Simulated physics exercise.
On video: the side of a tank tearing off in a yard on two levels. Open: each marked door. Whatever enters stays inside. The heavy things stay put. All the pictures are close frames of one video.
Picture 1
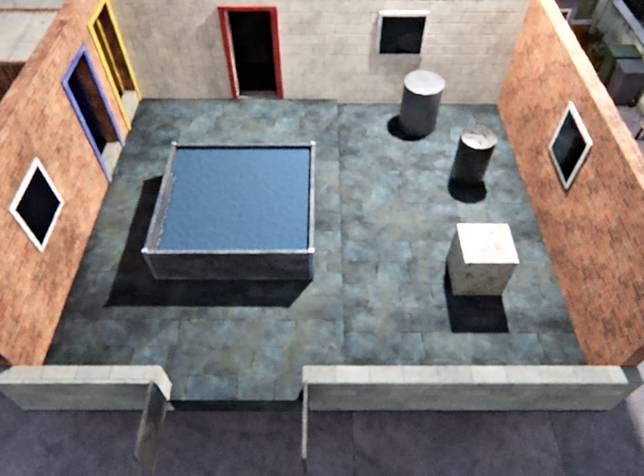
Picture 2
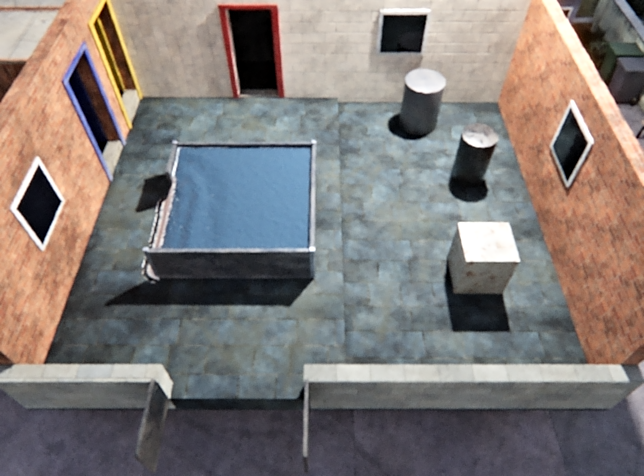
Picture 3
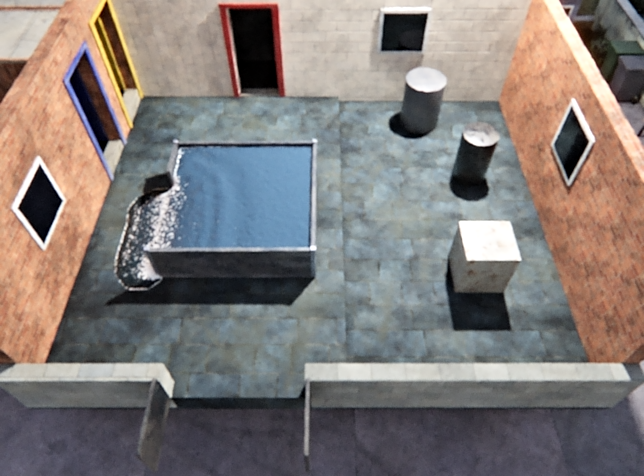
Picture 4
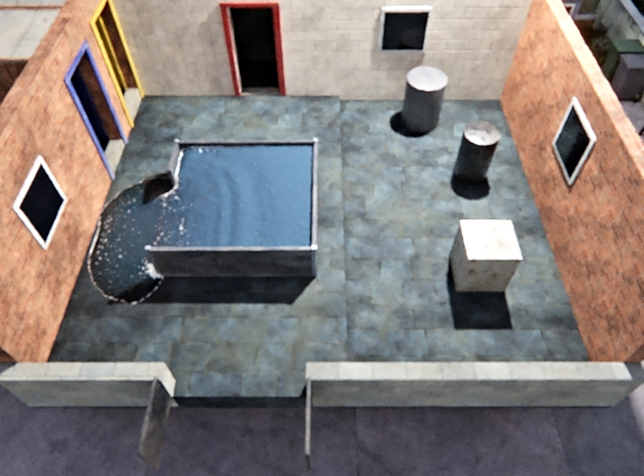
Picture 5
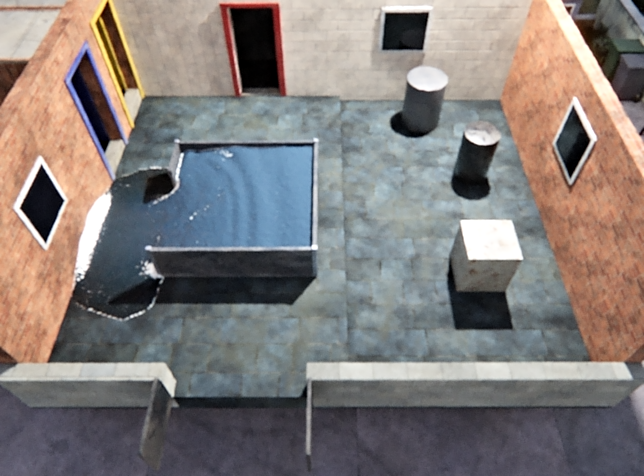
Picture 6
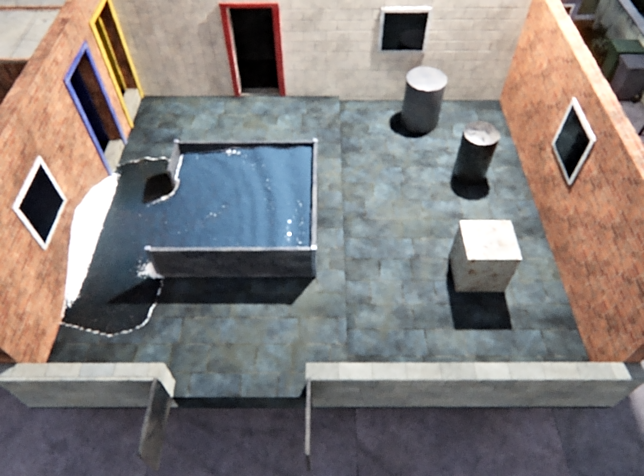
The clip opens on a walled yard with a full, still tank of blue water, two cylinders and a pale block. The tank's left side gives way and water pours out across the floor to the left. It reaches the brick wall, foams white against it, and spreads along its base toward the front.
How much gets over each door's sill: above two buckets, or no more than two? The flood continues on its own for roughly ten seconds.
My prediction: Blue door: Does not exceed it, yellow door: Does not exceed it, red door: Exceeds it.
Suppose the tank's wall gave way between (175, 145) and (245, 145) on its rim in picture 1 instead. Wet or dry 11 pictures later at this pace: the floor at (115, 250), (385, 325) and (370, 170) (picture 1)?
Sequence of results: Missed by the flood, missed by the flood, missed by the flood.
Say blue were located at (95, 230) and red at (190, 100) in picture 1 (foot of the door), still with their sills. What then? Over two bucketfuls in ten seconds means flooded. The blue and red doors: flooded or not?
The blue one spills past the mark, and the red one spills past the mark.
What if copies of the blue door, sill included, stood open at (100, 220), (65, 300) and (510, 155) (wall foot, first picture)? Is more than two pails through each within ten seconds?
They turn out over, over and short.
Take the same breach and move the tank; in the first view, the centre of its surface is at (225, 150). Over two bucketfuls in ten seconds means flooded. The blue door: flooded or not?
Well, the blue door door ends up past the threshold.
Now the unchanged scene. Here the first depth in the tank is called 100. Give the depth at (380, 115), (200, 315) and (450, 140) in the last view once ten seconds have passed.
Around 10, 6 and 12 percent, in that order.
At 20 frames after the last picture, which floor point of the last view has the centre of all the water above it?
Around pixel (195, 229) of the last picture.
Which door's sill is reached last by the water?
That would be the red one.
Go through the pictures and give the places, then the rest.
The first picture shows the tank at (237, 196) is whole and still.
In the second picture, the front is at a hidden place, out from the gap at (167, 228).
In the third picture, water pours out at (168, 228) and has run to (136, 285).
In the fourth picture, the front is at (98, 281), out from the gap at (170, 228).
In the fifth picture, water pours out at (170, 228) and has run to (74, 291).
In the sixth picture, the front is at (63, 317), out from the gap at (169, 228).
A moment on, water covers 15 % of the floor; the blue door wet at the sill, nothing in, the yellow door not reached, the red door not reached.
Next, water covers 25 % of the floor; the blue door wet at the sill, nothing in, the yellow door wet at the sill, nothing in, the red door not reached.
Then, water covers 45 % of the floor; the blue door wet at the sill, nothing in, the yellow door wet at the sill, nothing in, the red door under two buckets in.
Later, water covers 85 % of the floor; the blue door wet at the sill, nothing in, the yellow door wet at the sill, nothing in, the red door over two buckets in.
In the end, water covers 95 % of the floor; the blue door wet at the sill, nothing in, the yellow door wet at the sill, nothing in, the red door over two buckets in.
